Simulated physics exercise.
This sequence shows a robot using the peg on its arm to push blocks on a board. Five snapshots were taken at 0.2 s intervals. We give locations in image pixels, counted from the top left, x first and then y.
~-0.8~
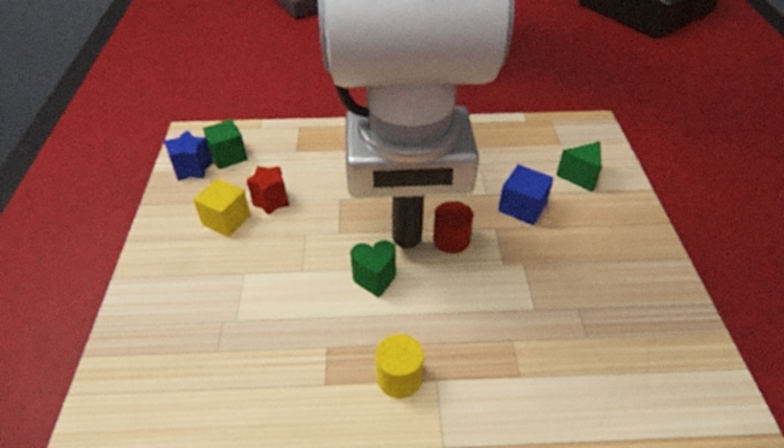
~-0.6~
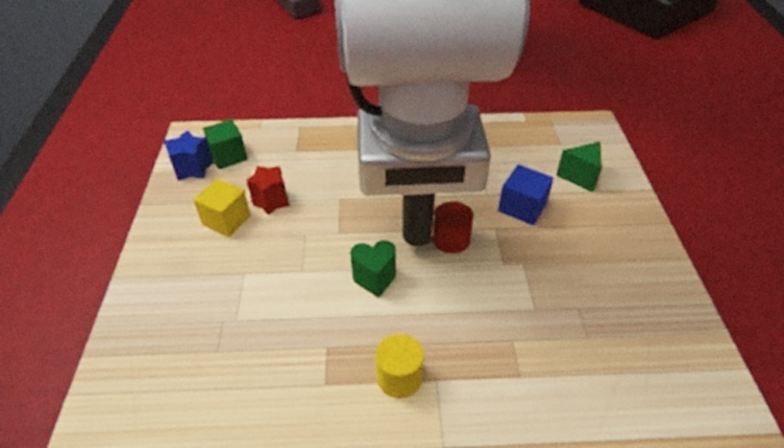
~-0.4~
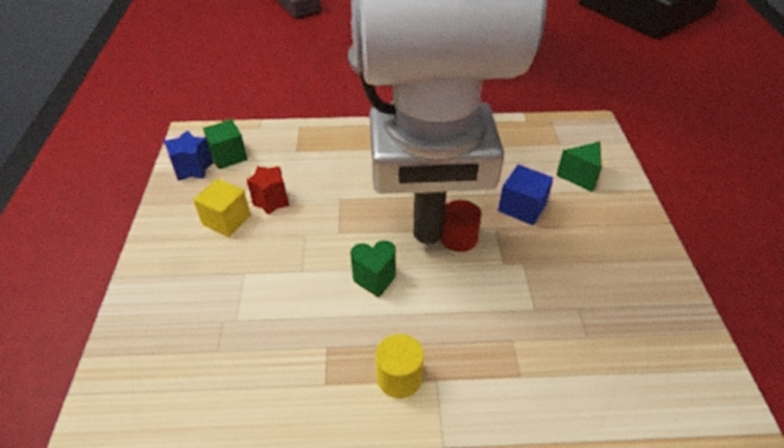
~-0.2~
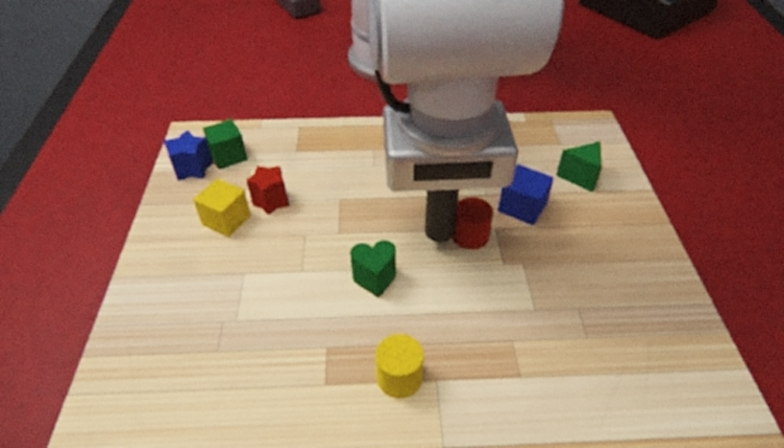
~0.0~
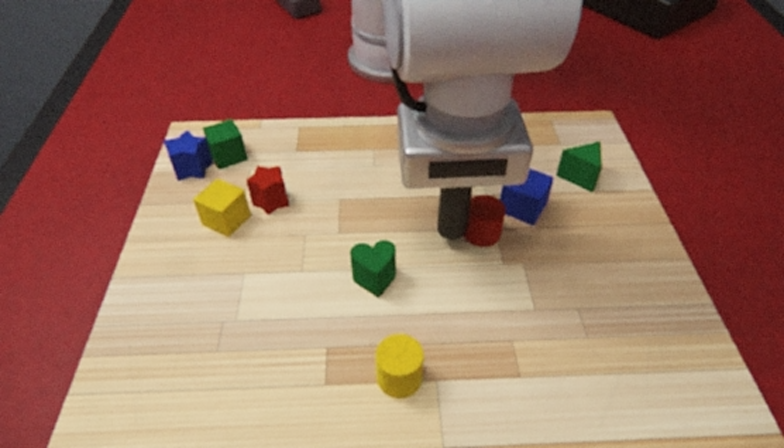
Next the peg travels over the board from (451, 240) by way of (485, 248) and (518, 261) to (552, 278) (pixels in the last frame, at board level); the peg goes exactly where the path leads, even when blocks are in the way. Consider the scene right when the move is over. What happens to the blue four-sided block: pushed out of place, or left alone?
By then it is still where it was.
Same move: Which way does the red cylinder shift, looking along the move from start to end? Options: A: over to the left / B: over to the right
It's A.
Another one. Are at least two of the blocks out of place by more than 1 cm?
That would be a no.
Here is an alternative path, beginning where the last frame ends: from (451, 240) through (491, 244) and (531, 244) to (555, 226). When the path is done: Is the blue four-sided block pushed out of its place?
It seems so.
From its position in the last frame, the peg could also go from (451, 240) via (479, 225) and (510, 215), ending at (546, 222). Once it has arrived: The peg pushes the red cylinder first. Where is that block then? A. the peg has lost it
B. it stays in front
Choice B: It stays in front.
The first path, step by step. One third of the way, peg (488, 238); red cylinder (513, 206).
Two thirds of the way, peg (523, 252); red cylinder (525, 209).
At the end, peg (555, 267); red cylinder (525, 209); blue four-sided block in place.
